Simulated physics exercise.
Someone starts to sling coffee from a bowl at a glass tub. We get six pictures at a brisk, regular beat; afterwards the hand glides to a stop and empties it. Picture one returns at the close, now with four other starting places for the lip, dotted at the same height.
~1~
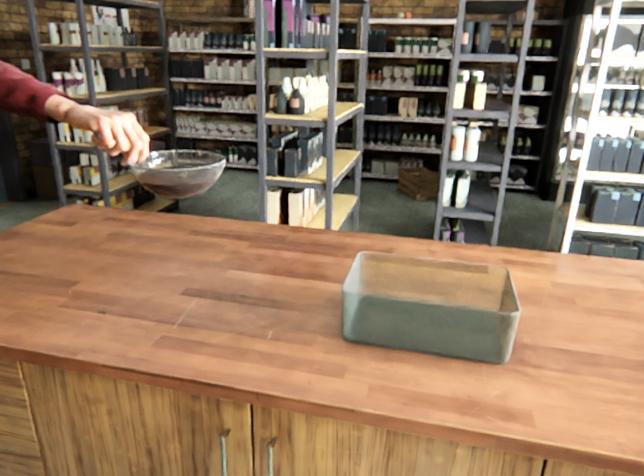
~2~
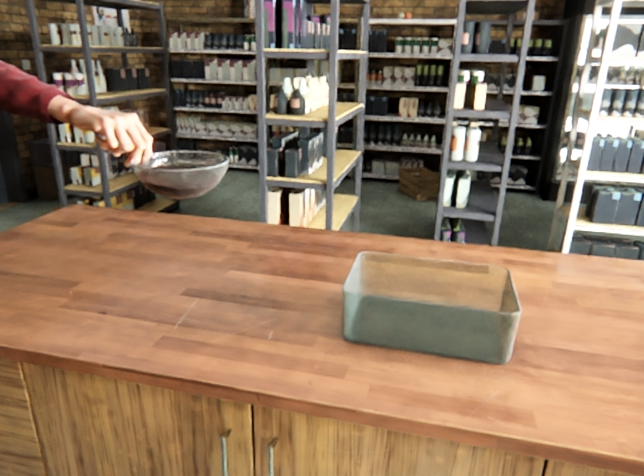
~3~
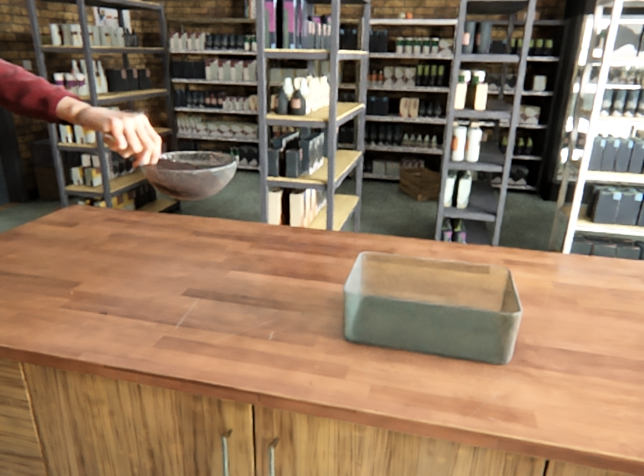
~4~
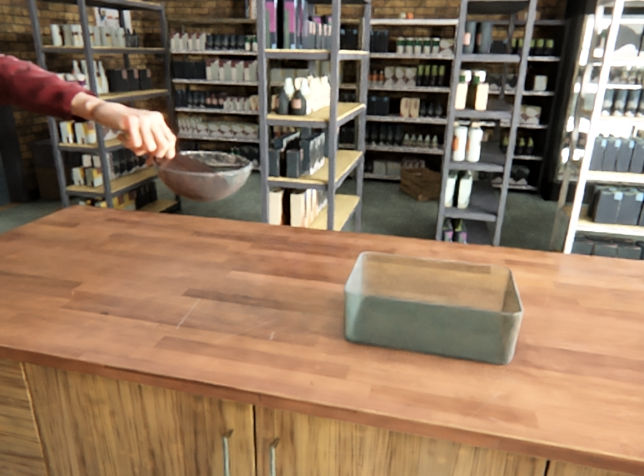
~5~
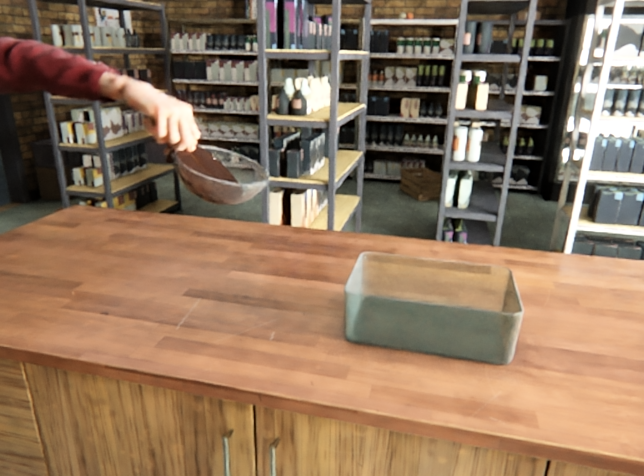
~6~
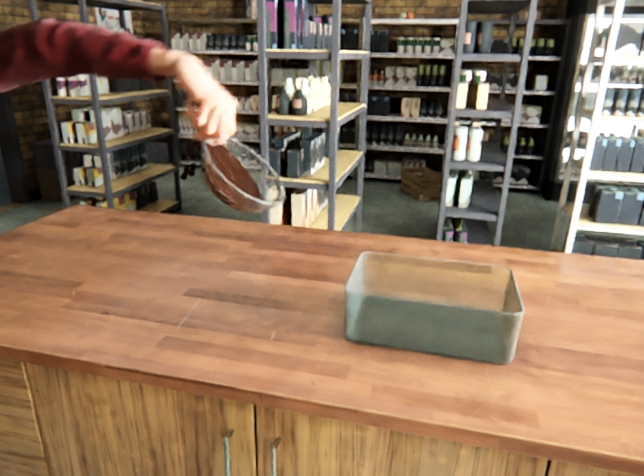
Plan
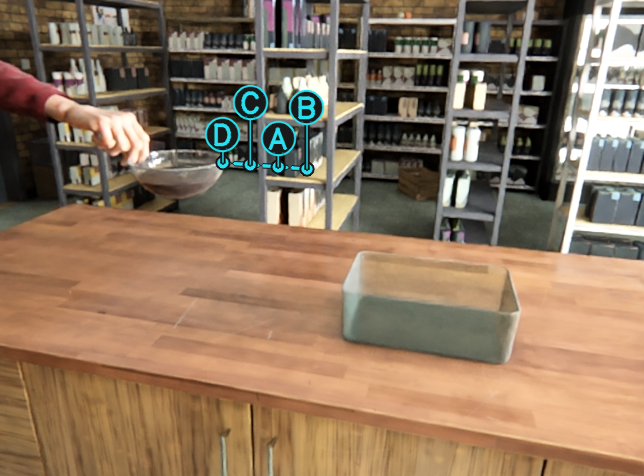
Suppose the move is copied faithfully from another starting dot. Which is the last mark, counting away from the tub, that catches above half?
That is dot C.
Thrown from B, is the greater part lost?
No, that is safe.
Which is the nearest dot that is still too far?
The answer is D.
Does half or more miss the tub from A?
No.
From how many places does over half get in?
Three of them.
In cyan, A at (278, 166); B at (306, 169); C at (250, 164); D at (222, 162).
If A is chosen, about 75 % lands in the tub, 9 % falls short and 16 % goes beside or beyond.
If B is chosen, about 68 % lands in the tub, 10 % falls short and 22 % goes beside or beyond.
If C is chosen, about 69 % lands in the tub, 22 % falls short and 10 % goes beside or beyond.
If D is chosen, about 16 % lands in the tub, 79 % falls short and 5 % goes beside or beyond.
